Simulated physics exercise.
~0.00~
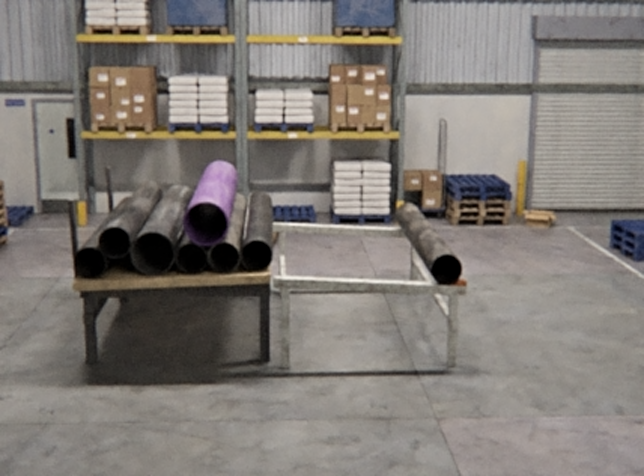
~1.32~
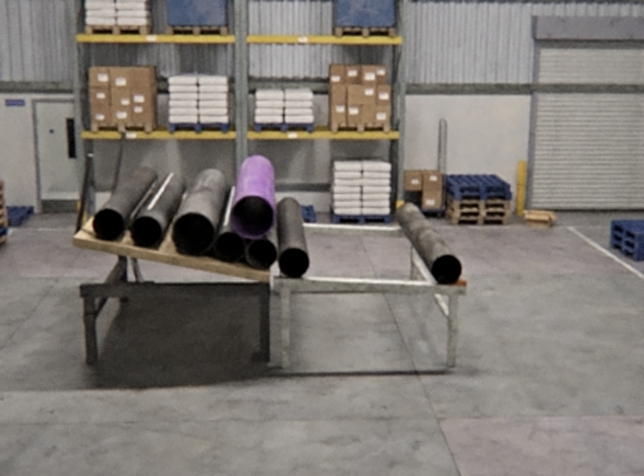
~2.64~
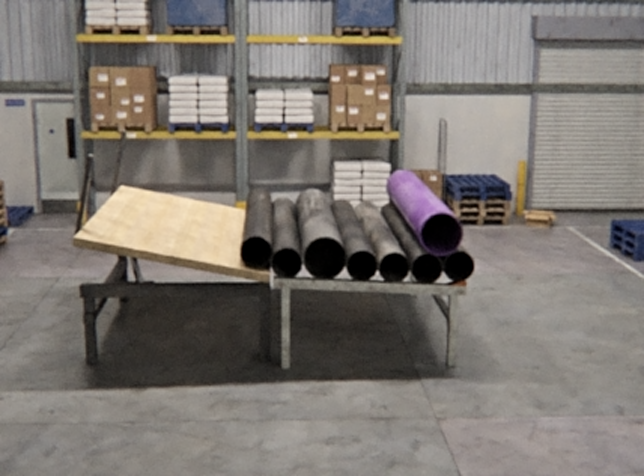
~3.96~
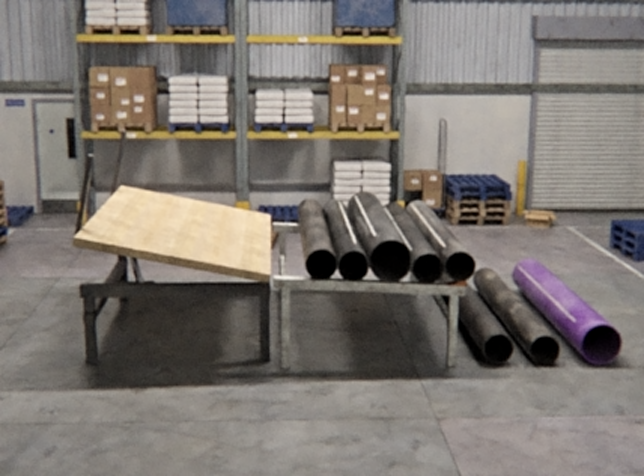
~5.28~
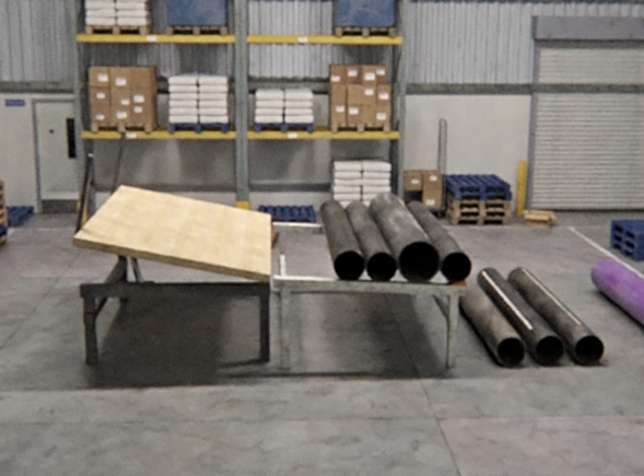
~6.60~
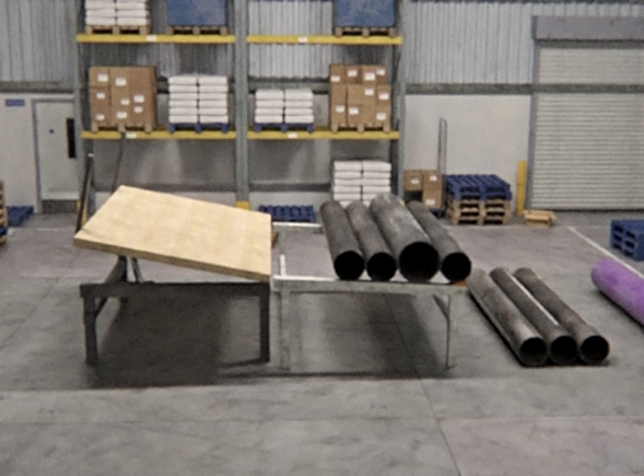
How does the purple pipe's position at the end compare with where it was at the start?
At the start it lay on top of the dark pipes on the wooden deck at the left. By the end it was on the floor at the far right, beyond the rack and the other fallen pipes.
